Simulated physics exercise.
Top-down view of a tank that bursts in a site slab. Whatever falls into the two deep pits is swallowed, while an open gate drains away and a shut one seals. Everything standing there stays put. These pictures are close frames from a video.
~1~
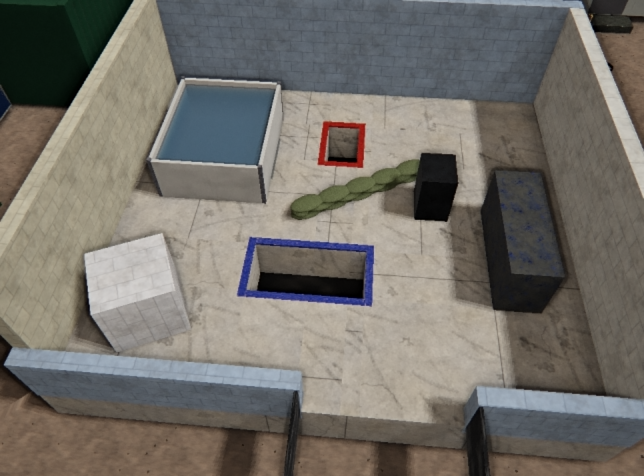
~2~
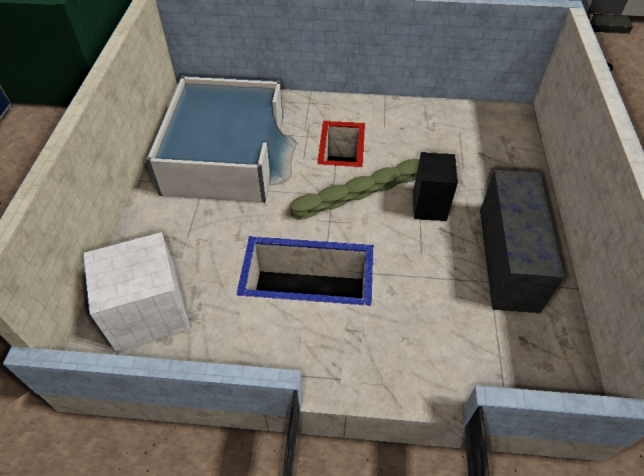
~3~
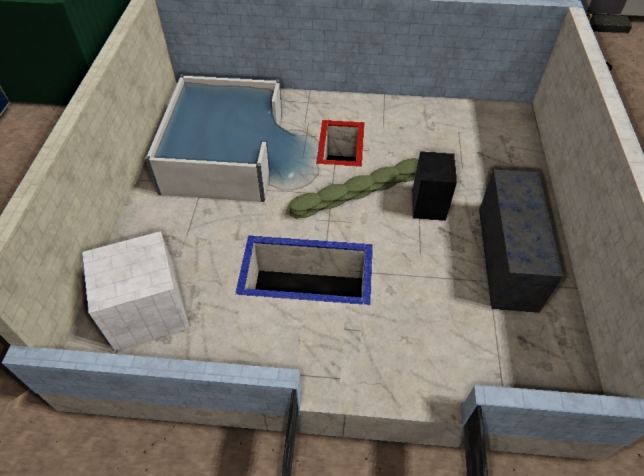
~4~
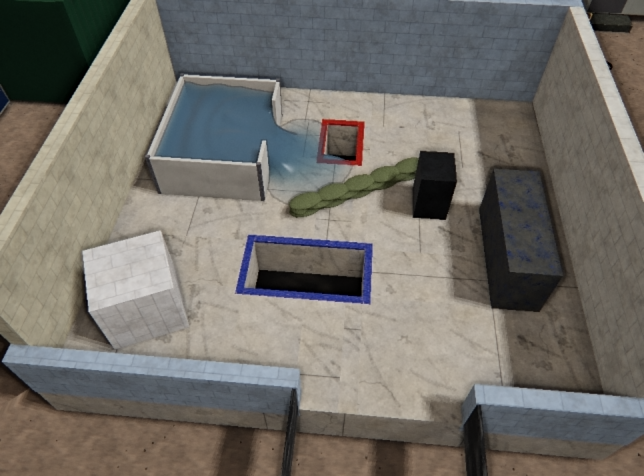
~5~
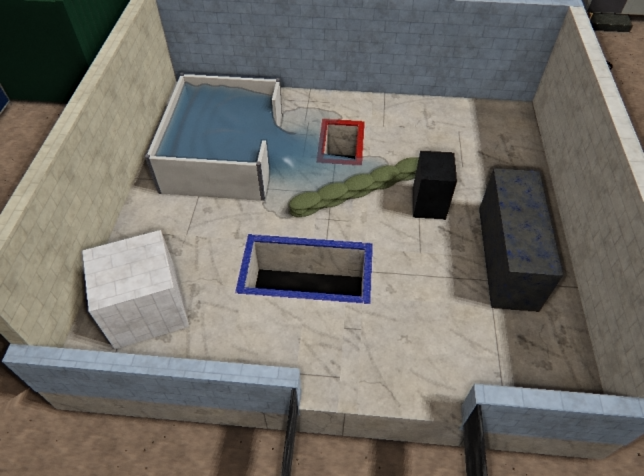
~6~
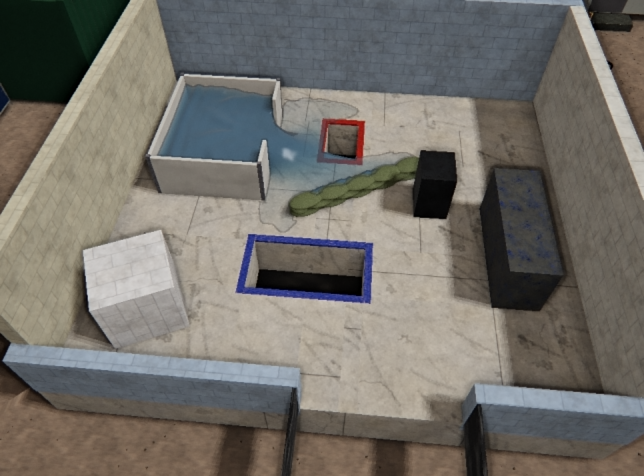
Water bursts through the right side of a white-walled tank at the back left of a walled, pale stone slab, seen from high above by a still camera. A red-edged square opening, a lumpy green barrier, black and dark grey blocks, a blue-edged pit and a white block occupy the floor. The water spreads rightward in a thin sheet, around the red-edged opening and along the green barrier.
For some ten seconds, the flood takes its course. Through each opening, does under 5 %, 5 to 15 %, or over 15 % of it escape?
Gate: Smaller than five per cent; red pit: Greater than fifteen per cent; blue pit: Smaller than five per cent.
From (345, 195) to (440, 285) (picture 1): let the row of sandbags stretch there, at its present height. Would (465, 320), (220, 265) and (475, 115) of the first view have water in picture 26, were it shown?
Going through them in order, I'd say reached, then not reached, then reached.
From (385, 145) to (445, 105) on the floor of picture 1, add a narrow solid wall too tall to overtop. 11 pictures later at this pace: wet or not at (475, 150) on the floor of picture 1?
Verdict: The spot is submerged.
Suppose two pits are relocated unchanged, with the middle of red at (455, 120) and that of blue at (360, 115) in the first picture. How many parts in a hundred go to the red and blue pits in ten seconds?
Measured shares in per cent - red 30, blue 35.
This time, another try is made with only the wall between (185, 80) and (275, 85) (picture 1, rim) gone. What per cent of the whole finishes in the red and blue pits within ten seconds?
In percent: Red 12, blue 8.
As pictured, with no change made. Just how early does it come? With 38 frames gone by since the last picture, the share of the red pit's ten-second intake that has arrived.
Around 85 %.
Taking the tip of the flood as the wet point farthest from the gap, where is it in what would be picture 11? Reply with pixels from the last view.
The farthest wet spot is near (496, 147).
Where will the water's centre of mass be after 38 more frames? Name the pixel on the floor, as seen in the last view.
It is near (350, 158).
A moment on, water covers 15 % of the floor; the gate 0 %, the red pit 13 %, the blue pit 0 %.
Next, water covers 30 % of the floor; the gate 0 %, the red pit 21 %, the blue pit 0 %.
Then, water covers 30 % of the floor; the gate 0 %, the red pit 30 %, the blue pit 0 %.
Later, water covers 50 % of the floor; the gate 0 %, the red pit 40 %, the blue pit 1 %.
In the end, water covers 70 % of the floor; the gate 0 %, the red pit 48 %, the blue pit 1 %.
